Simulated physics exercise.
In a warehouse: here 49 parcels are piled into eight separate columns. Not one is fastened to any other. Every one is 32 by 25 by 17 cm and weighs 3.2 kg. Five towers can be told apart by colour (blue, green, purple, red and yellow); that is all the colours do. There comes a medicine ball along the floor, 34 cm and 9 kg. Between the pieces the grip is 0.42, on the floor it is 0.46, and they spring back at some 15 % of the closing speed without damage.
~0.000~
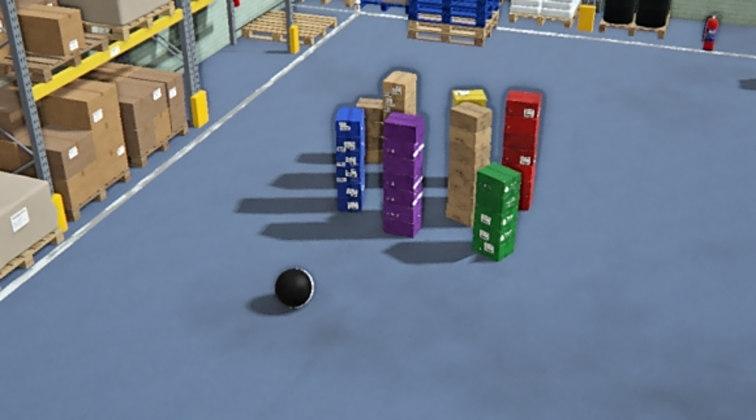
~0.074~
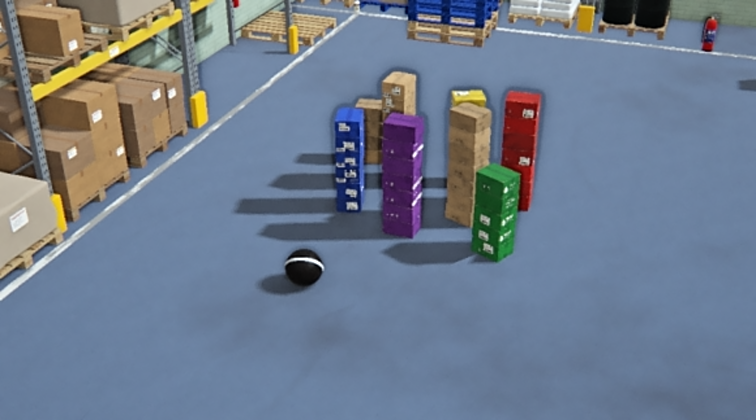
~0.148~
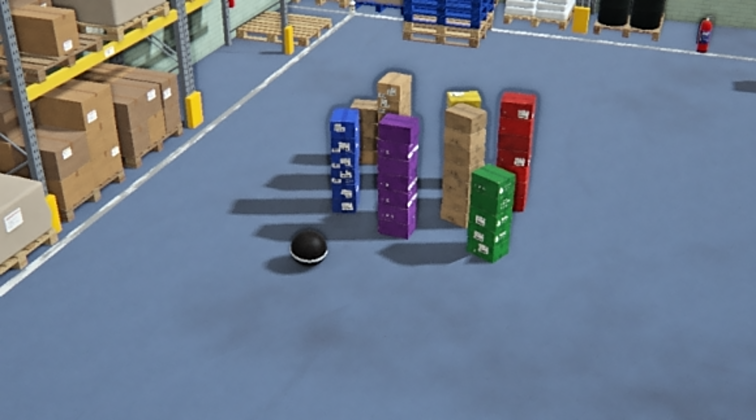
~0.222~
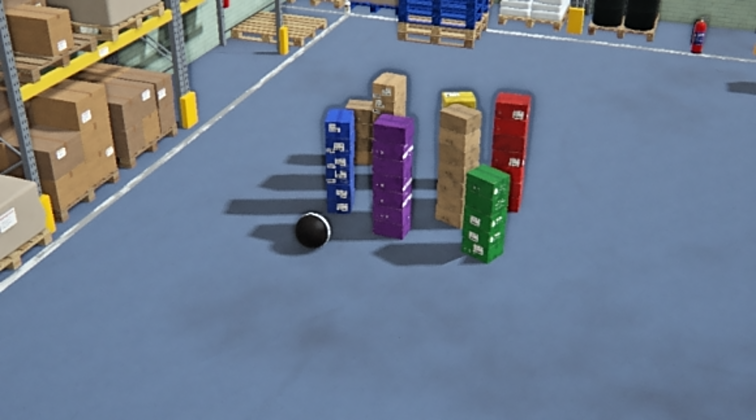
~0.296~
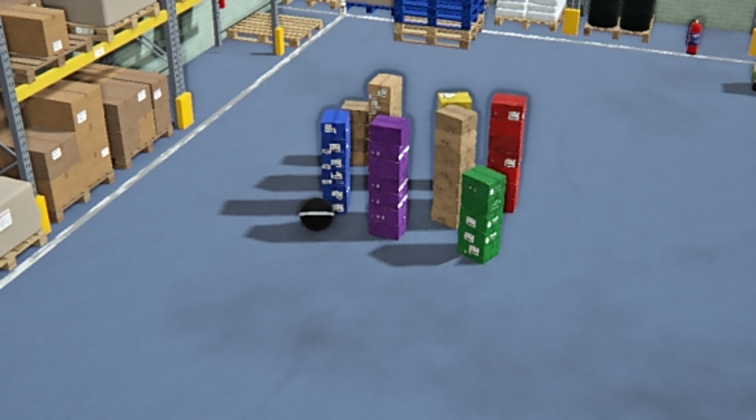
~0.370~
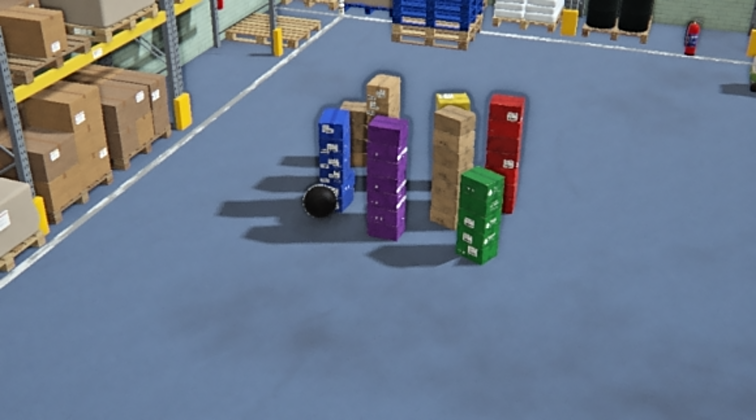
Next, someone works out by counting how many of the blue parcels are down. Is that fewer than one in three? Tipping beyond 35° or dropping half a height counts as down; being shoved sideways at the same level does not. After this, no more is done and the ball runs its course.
No, it is more.
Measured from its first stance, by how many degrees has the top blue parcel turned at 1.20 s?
180°.
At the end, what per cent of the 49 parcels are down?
Somewhere near 10 in a hundred.
After 0.50 s, ball still moving; none of the 6 blue parcels down (0 of 49 in all colours); top blue parcel 17° from how it stood.
After 0.74 s, ball still moving; 4 of the 6 blue parcels down (4 of 49 in all colours); top blue parcel 60° from how it stood, 38 cm lower.
After 1.20 s, ball still moving; 5 of the 6 blue parcels down (5 of 49 in all colours); top blue parcel upside down.
In the end (2.4 s), ball rolling away; 5 of the 6 blue parcels down (5 of 49 in all colours); top blue parcel upside down; top yellow parcel unmoved. That is 83 per cent. From the last view, middles, top blue parcel near (325, 230), top yellow parcel near (453, 106).
